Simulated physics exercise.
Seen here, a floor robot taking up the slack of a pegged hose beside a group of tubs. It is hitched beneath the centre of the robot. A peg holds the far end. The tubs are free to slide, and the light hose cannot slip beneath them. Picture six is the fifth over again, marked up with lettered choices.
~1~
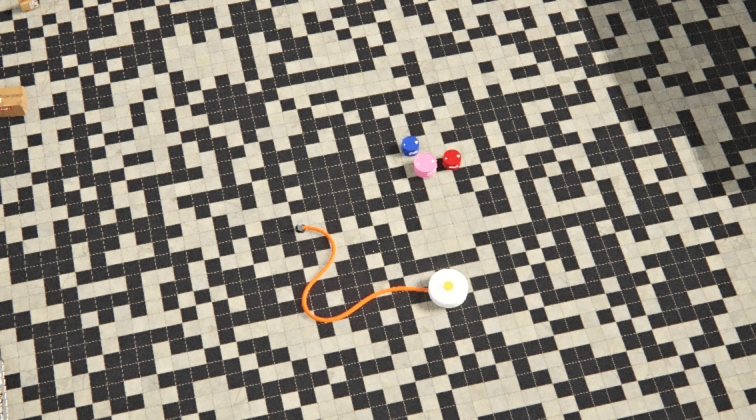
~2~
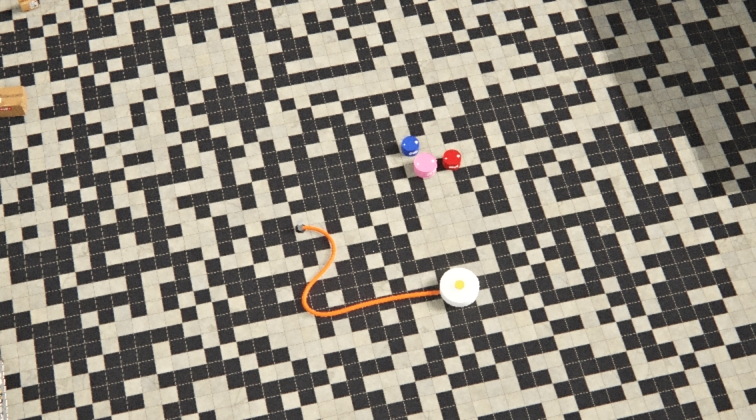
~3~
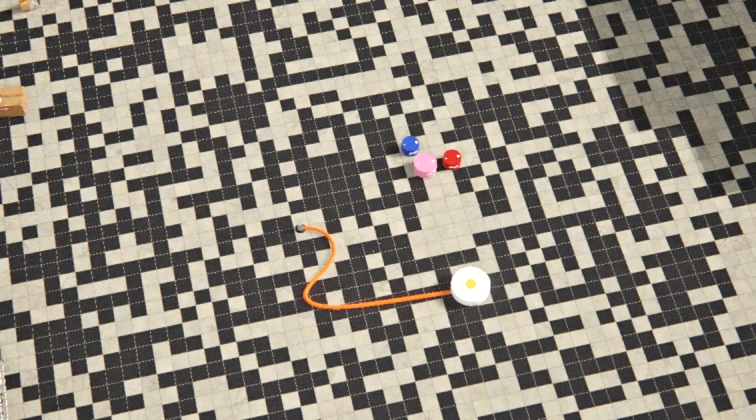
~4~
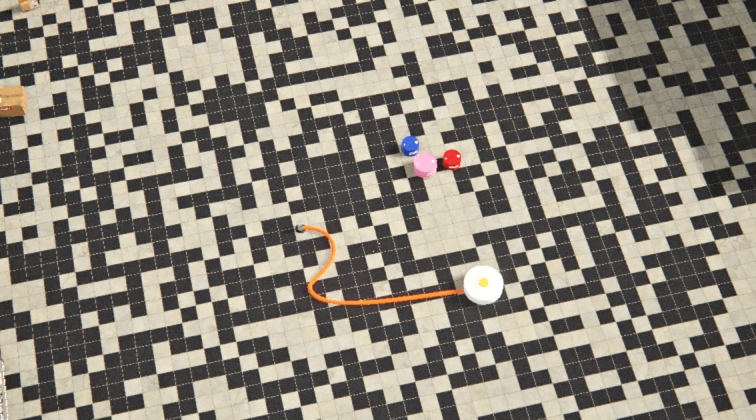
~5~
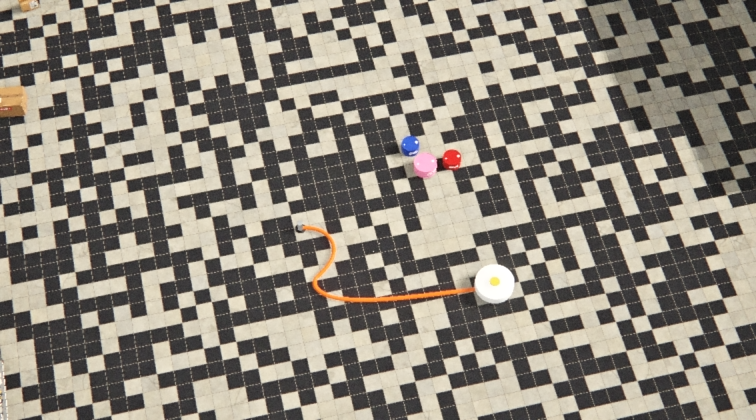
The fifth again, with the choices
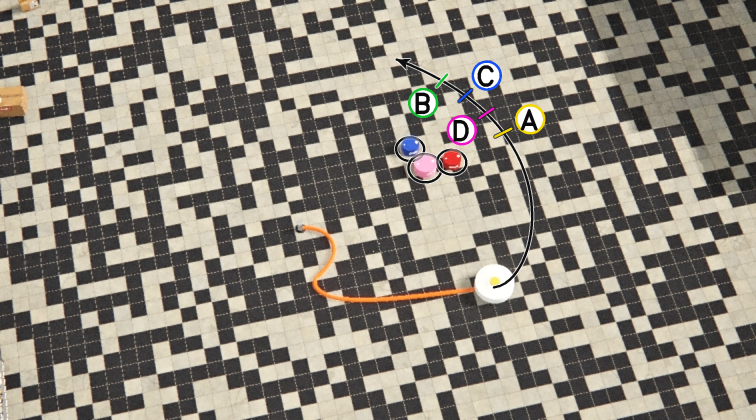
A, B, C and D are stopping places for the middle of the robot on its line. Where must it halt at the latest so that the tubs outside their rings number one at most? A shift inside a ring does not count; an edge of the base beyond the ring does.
Up to mark B.
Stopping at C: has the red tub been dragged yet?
No.
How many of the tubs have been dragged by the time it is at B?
One.
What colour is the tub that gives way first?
The red one.
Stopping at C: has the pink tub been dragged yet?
No.
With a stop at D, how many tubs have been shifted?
By then, none.
On the marked copy, A at (503, 133); B at (442, 81); C at (465, 96); D at (486, 113); the route from (494, 287) via (516, 152) to (396, 59).
Taking B. A third of the way, robot (533, 207).
Two thirds of the way, robot (501, 126).
When it is over, robot (442, 77); red tub (436, 151); one over the rings.
As for the rest, A is within the limit but short; C is within the limit but short; D is within the limit but short.
